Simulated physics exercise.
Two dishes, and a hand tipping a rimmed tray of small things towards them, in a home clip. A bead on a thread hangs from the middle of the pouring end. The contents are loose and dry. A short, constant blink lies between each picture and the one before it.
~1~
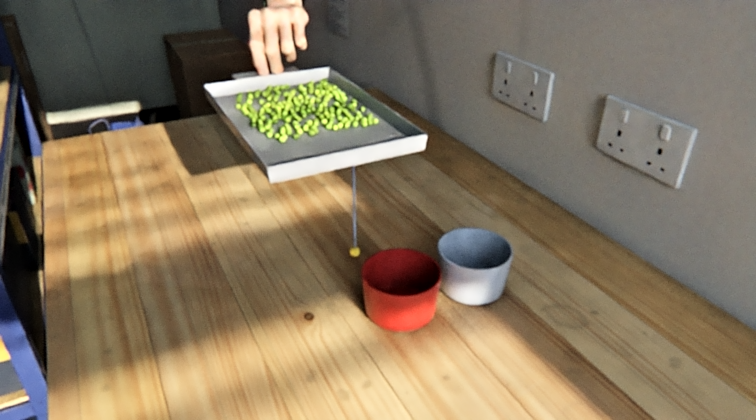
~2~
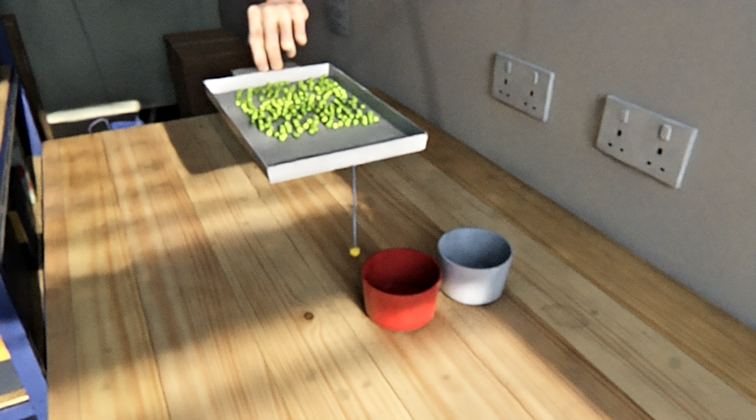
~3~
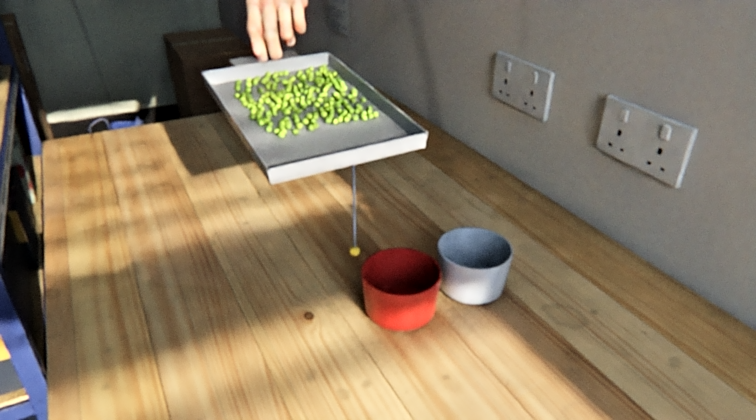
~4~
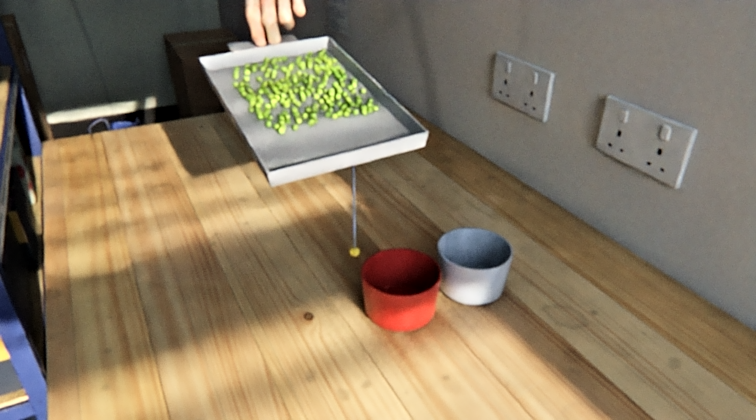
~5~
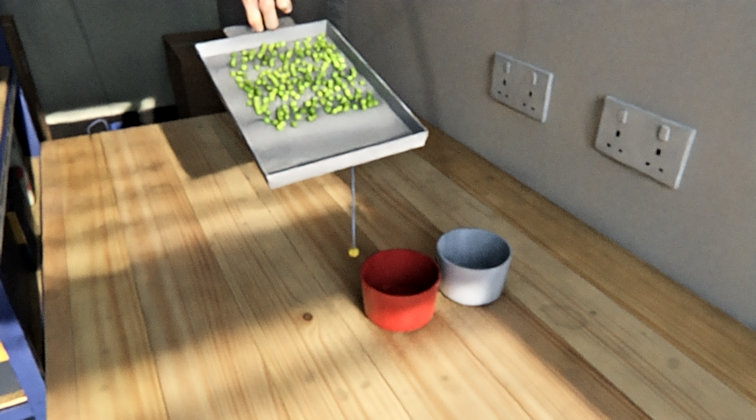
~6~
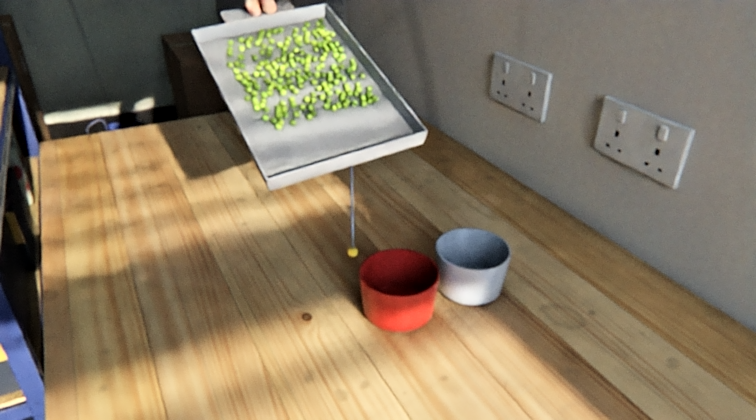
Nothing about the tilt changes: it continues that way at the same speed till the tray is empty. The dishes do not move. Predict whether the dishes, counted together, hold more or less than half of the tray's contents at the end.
The dishes gather below half.
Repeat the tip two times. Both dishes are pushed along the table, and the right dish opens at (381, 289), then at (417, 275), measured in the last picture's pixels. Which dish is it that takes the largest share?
The dish at left, then the dish at left.
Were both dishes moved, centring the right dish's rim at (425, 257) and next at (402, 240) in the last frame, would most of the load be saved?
First try: Lower than half; second try: Lower than half.
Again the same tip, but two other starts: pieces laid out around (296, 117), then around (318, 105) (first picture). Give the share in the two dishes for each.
0 and 0 per cent.
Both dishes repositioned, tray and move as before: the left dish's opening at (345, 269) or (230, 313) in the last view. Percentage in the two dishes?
That makes 10 per cent, followed by 60 per cent.
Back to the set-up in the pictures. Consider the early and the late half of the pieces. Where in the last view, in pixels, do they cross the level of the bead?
The opening part goes through (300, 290); what follows goes through (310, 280).
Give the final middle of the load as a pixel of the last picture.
The centre comes to rest close to (307, 365).
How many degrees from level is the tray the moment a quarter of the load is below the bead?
Around 70°, give or take.
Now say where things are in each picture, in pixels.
Corners of the pouring end at (269, 166) and (425, 134), level; middle of the load at (303, 108), dried peas; left dish at (421, 310); right dish at (496, 283); bead on its thread at (355, 252), in the first picture.
Corners of the pouring end at (269, 166) and (425, 133), level; middle of the load at (303, 105), in the second picture.
Corners of the pouring end at (270, 168) and (425, 132), tipped barely, lowest at the left corner; middle of the load at (302, 98), in the third picture.
Corners of the pouring end at (270, 171) and (426, 131), tipped a little, lowest at the left corner; middle of the load at (302, 88), in the fourth picture.
Corners of the pouring end at (269, 175) and (425, 131), tipped a little, lowest at the left corner; middle of the load at (300, 79), in the fifth picture.
Corners of the pouring end at (268, 178) and (425, 130), tipped clearly, lowest at the left corner; middle of the load at (299, 71), a small part on the move; left dish at (419, 310); right dish at (493, 283), in the sixth picture.
Soon, tray tipped steeply; about two thirds on the tray; a small part outside both; about a quarter in the air.
A while on, tray tipped past a quarter turn; about half on the tray; about a third outside both; a small part in the air.
Towards the end, tray tipped past a quarter turn; a stray few in the left dish; nearly all outside both.
Finally, tray tipped past a quarter turn; a stray few in the left dish; none in the right dish; nearly all outside both.
